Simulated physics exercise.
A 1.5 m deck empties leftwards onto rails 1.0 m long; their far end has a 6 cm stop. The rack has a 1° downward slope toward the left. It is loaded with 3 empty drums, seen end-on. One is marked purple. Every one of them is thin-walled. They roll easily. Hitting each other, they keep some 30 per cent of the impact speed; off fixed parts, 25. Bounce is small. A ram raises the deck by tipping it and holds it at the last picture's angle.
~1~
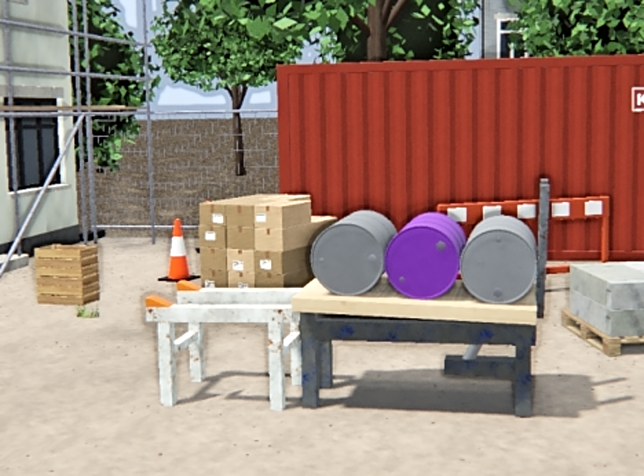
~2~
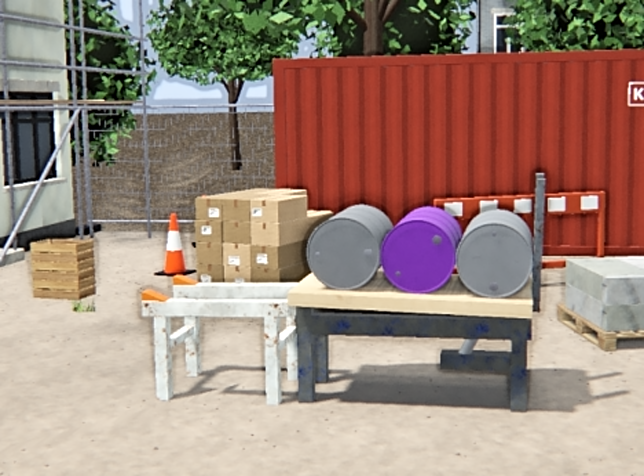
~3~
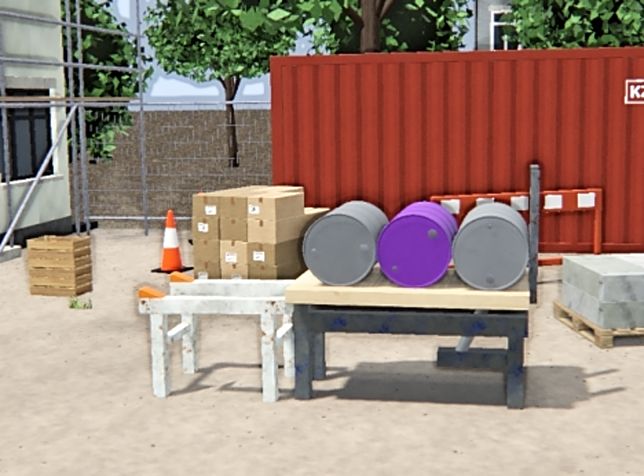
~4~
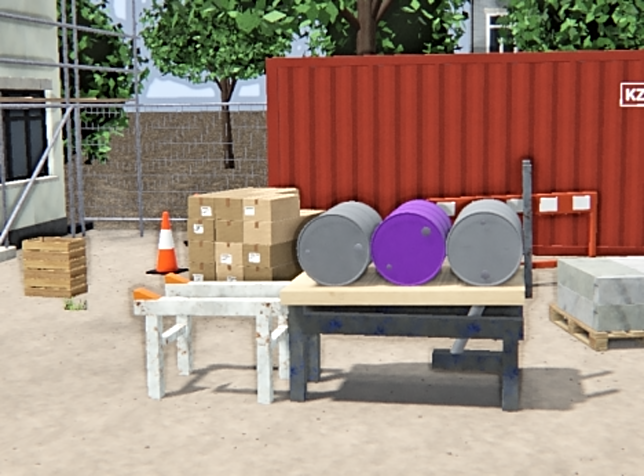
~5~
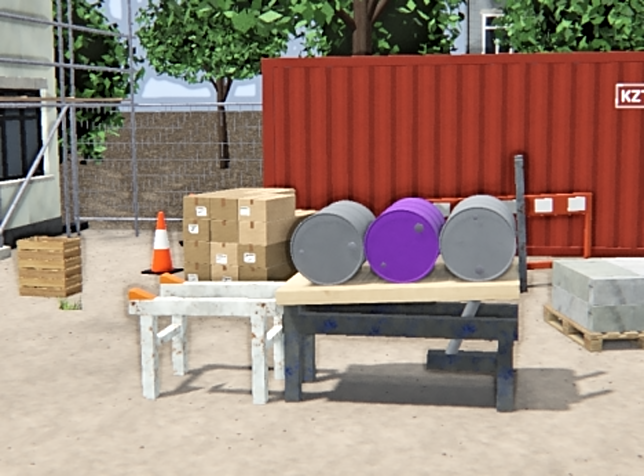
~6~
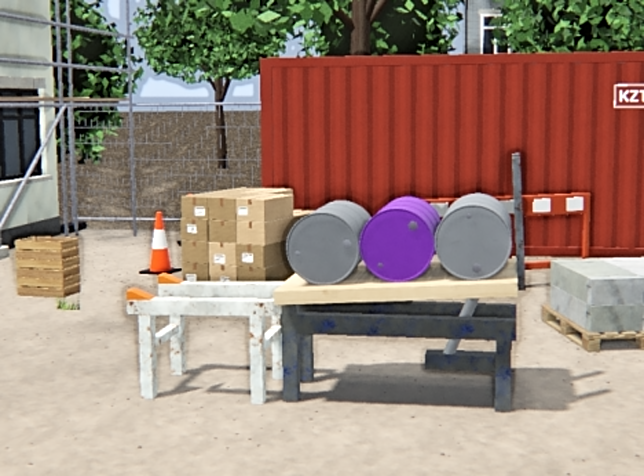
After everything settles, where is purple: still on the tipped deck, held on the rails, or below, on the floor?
Held on the rails.
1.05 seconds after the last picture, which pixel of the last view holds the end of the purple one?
That would be about (361, 248) in pixels.
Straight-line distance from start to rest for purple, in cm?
Estimate - purple near 150.
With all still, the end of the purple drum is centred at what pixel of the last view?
(174, 265), roughly.
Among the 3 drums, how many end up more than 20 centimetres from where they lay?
That would be 3 of them.
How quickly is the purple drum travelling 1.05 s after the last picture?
0.3 m/s, roughly.
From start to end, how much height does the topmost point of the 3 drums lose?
About 10 cm lower.
Then, 1.0 s past the sixth picture, purple is on the deck, 55 cm from the hinge, rolling left; 0 of 3 over the stop.
Then, 2.5 s past the sixth picture, purple is on the rack, 90 cm from the rack's far end, rolling left; 0 of 3 over the stop.
Finally (6.0 s after the last picture), purple is on the rack, 35 cm from the rack's far end; 1 of 3 over the stop.
